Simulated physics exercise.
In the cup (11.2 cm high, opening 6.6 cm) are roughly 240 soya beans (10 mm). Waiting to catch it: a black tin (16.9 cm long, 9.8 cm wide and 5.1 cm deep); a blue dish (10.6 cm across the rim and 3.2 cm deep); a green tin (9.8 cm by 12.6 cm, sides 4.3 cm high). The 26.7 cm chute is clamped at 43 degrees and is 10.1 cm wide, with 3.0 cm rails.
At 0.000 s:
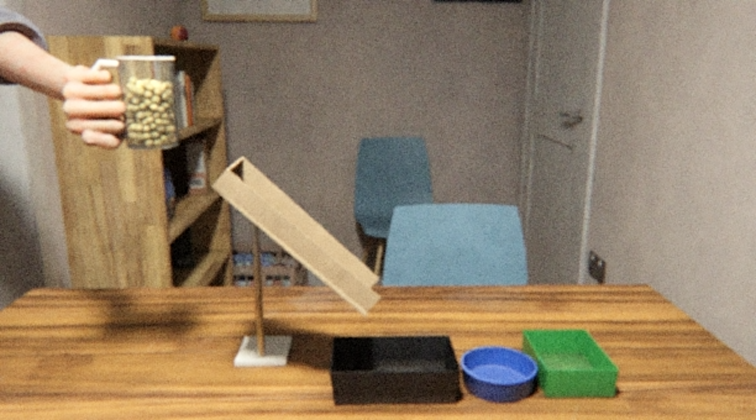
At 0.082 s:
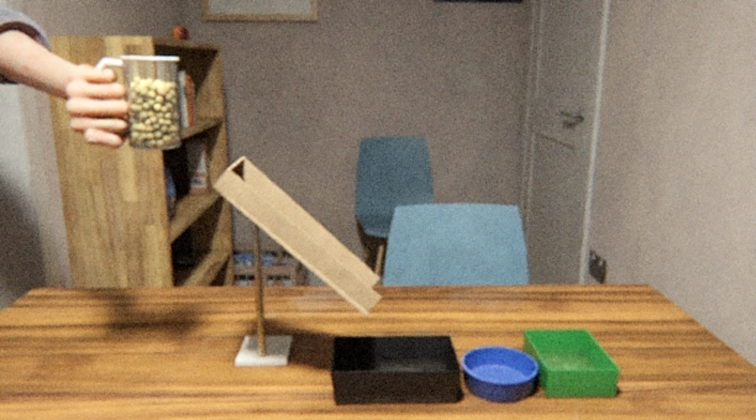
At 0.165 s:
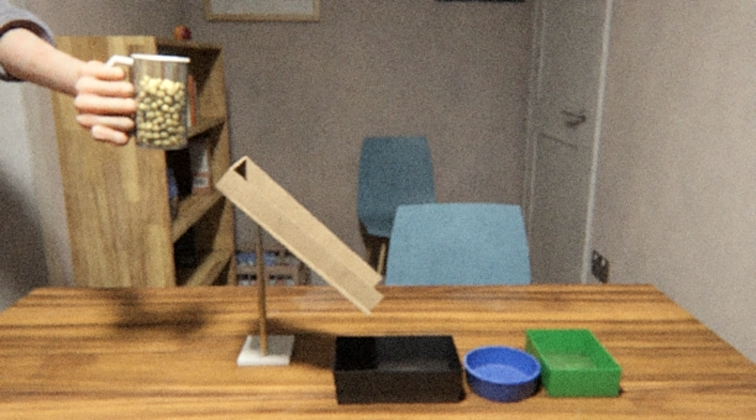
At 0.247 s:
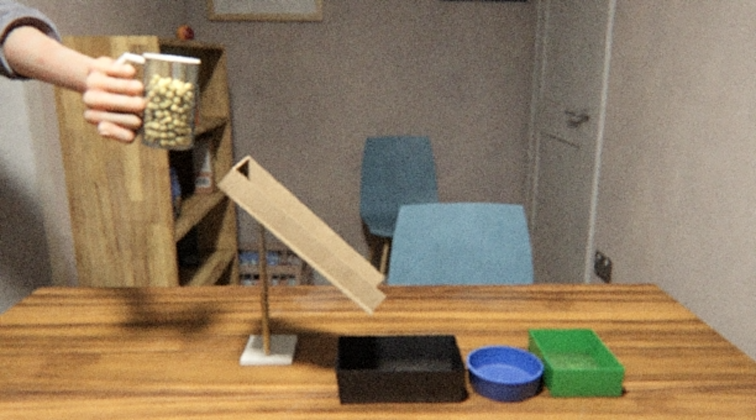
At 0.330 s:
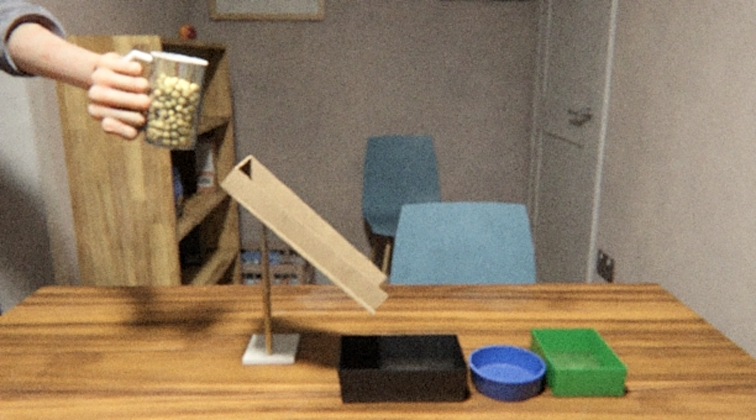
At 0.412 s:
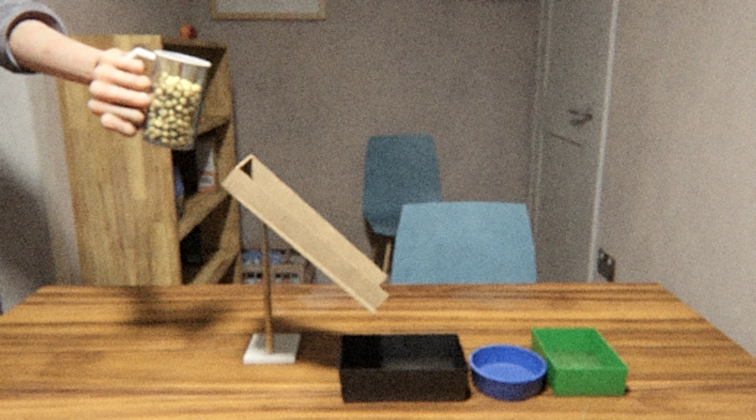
In a room with a wooden table, a hand holds a clear cup of soya beans above a sloping wooden chute, shifts it slightly right and gradually tilts it rightward, while black, blue and green containers sit on the table.
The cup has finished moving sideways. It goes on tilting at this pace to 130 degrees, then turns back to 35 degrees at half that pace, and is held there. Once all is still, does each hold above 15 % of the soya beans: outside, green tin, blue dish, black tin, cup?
Outside: Above, green tin: Below, blue dish: Below, black tin: Below, cup: Below.
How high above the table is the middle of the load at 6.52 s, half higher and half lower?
Some 0 cm.
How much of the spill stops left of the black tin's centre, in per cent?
Some 100 per cent.
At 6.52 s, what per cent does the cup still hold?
Some 0 per cent of the load.
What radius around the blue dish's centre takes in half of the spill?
About 52 cm.
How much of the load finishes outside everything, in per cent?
Roughly 100 per cent.
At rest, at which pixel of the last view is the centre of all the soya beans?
At about (176, 382).
Then, at 2.76 s, tilt 110 degrees; slope 20 %, cup 80 %; middle of all pieces near (181, 127).
Then, at 4.72 s, tilt 102 degrees; outside 100 %; middle of all pieces near (182, 380).
After 6.52 s, tilt 66 degrees; outside 100 %; middle of all pieces near (182, 380).
After 8.24 s, tilt 35 degrees; outside 100 %; middle of all pieces near (182, 380).
In the end, at 8.5 s, slope 0 %, outside 100 %, green tin 0 %, blue dish 0 %, black tin 0 %, cup 0 %.
